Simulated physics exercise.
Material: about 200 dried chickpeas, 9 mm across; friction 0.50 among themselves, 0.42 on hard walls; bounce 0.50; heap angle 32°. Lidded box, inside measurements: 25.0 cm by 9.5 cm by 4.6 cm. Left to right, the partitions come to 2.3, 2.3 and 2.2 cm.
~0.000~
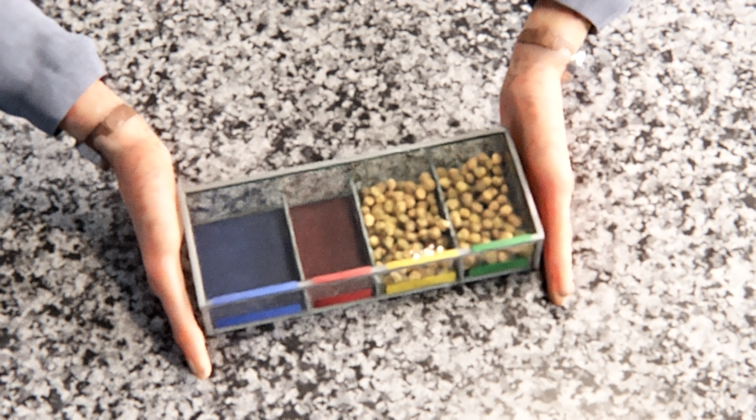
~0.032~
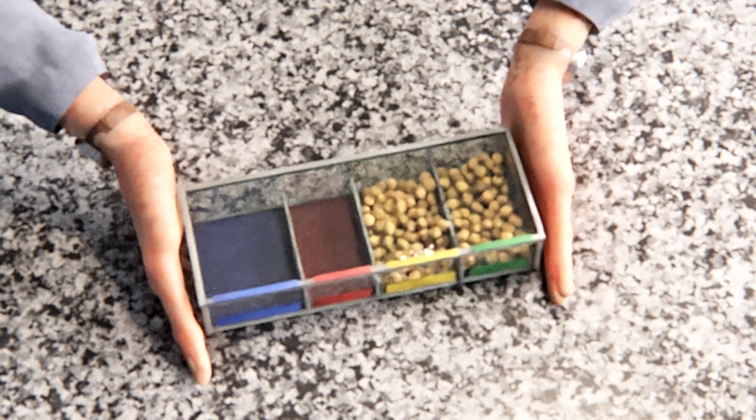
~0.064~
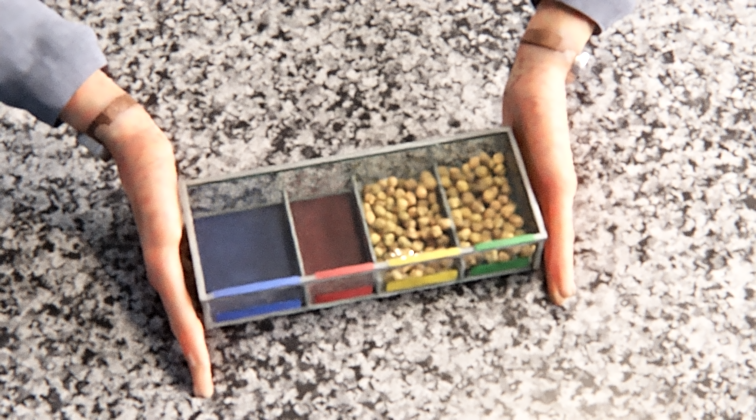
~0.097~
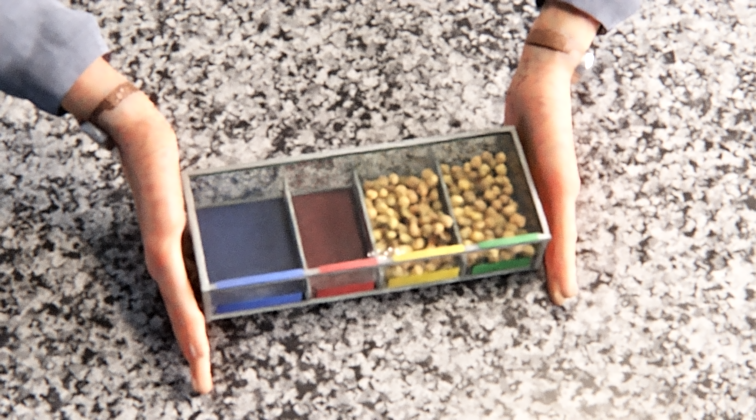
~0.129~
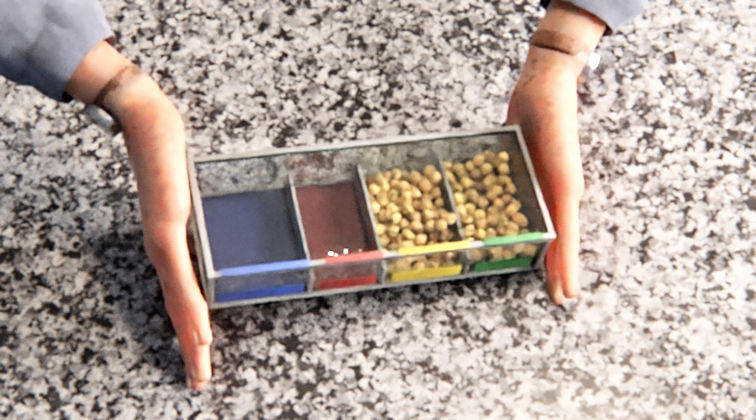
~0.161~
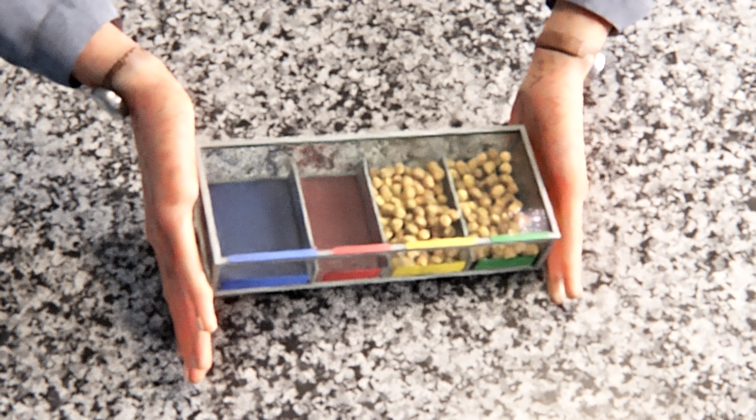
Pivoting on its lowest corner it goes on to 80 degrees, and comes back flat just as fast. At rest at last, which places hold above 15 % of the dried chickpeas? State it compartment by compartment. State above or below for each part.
Red compartment: Below. Blue compartment: Below. Green compartment: Above. Yellow compartment: Above.
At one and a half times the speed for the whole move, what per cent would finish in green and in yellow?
My answer: Green gets 75 %, while yellow gets 25 %.
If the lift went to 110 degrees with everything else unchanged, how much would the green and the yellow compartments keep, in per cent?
Shares: Green 100, yellow 0, per cent.
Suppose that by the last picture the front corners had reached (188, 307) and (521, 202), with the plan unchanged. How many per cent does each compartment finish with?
Red 25 %, blue 35 %, green 15 %, yellow 30 %.
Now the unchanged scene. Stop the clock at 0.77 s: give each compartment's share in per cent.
Red 0; blue 0; green 60; yellow 40.
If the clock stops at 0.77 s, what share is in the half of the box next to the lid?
Close to 10 in a hundred.
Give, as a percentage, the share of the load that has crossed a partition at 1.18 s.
I'd say around 5 per cent.
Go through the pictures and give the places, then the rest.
In the first picture, box tilt 0 degrees, front corners at (205, 303) and (538, 236); green 55 %, yellow 45 %.
In the second picture, box tilt 1 degrees, front corners at (205, 301) and (539, 236).
In the third picture, box tilt 2 degrees, front corners at (205, 296) and (541, 236).
In the fourth picture, box tilt 5 degrees, front corners at (208, 287) and (544, 235), lowest corner right front.
In the fifth picture, box tilt 9 degrees, front corners at (213, 274) and (549, 235), lowest corner right front.
In the sixth picture, box tilt 13 degrees, front corners at (220, 260) and (553, 234), lowest corner right front; green 55 %, yellow 45 %. Its pace works out near 125 degrees a second.
Then, at 0.77 s, tilt 80 degrees; green 60 %, yellow 40 %.
After 1.18 s, tilt 34 degrees; green 60 %, yellow 40 %.
Then, at 1.66 s, tilt 0 degrees; green 60 %, yellow 40 %.
In the end, at 2.2 s, red 0 %, blue 0 %, green 60 %, yellow 40 %.
